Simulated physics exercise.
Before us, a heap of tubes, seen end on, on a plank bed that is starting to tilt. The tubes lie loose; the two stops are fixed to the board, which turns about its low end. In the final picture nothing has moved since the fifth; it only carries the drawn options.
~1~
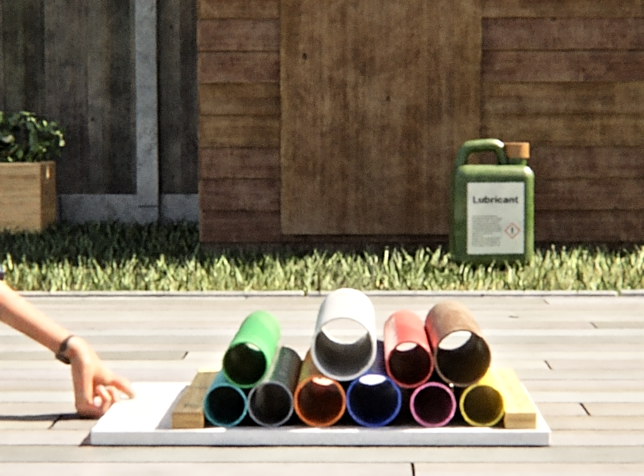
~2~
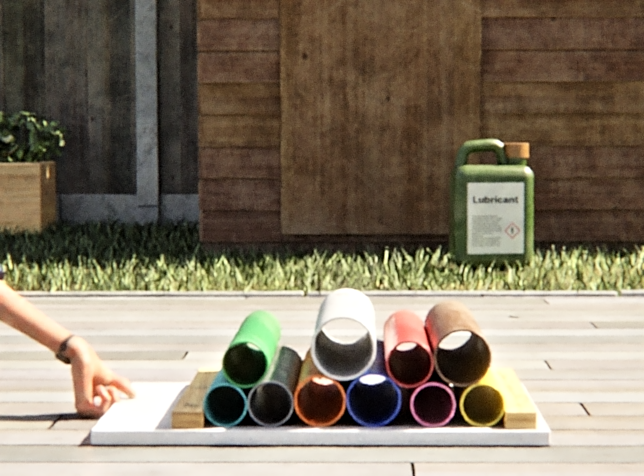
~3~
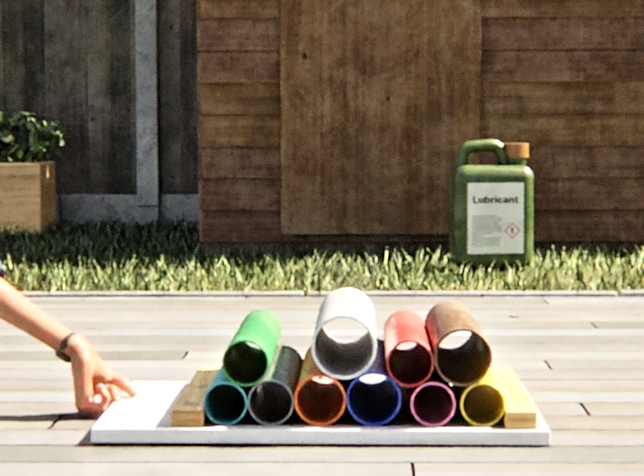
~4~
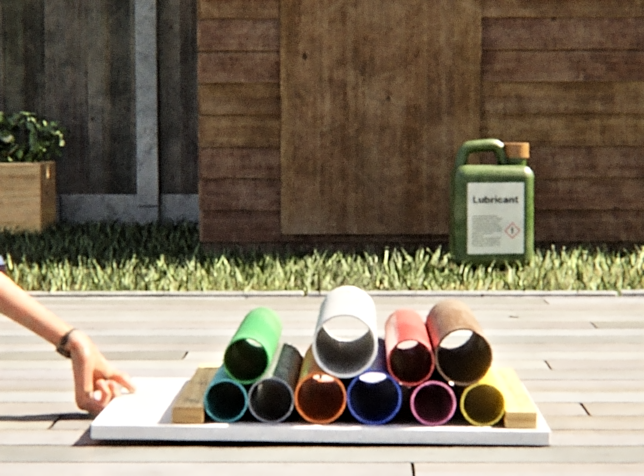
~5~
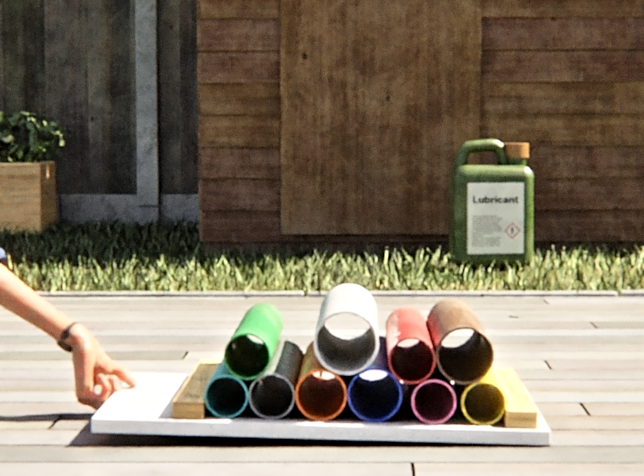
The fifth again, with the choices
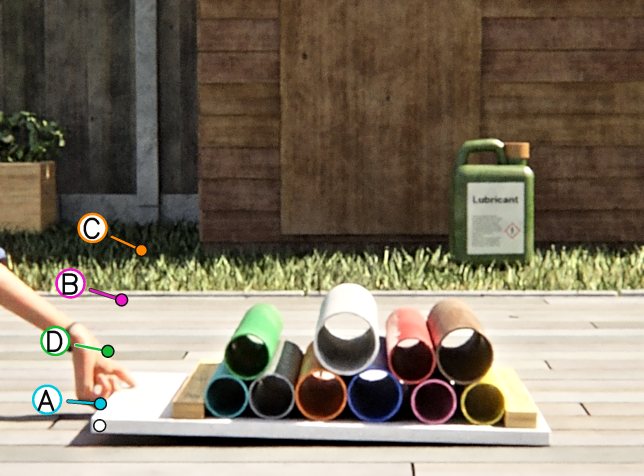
A hand reaches in from the left and grips the end of a white board on a sunlit wooden deck, seen straight on by a still camera, with grass, a wooden wall and a green lubricant can behind. Colourful tubes lie end on between wooden blocks, green, white, red and brown above turquoise, grey, orange, blue, pink and yellow. The hand slightly raises the board's left end, and the tubes tilt with it.
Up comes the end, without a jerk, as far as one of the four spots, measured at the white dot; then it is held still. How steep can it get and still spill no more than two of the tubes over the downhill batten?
It can be raised to C.
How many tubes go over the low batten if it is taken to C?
It comes to two.
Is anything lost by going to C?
Yes, at C.
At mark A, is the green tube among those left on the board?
The green tube: Yes.
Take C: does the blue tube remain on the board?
Yes, with C.
On the marked copy, A at (100, 404); B at (122, 300); C at (142, 250); D at (108, 352); the white dot at (100, 426).
With C. Early on, board at 16°.
Further on, board at 25°.
At the end, board at 25°, two over the low batten (red, brown).
As for the rest, A none over the low batten; B two over the low batten (red, brown); D one over the low batten (brown).
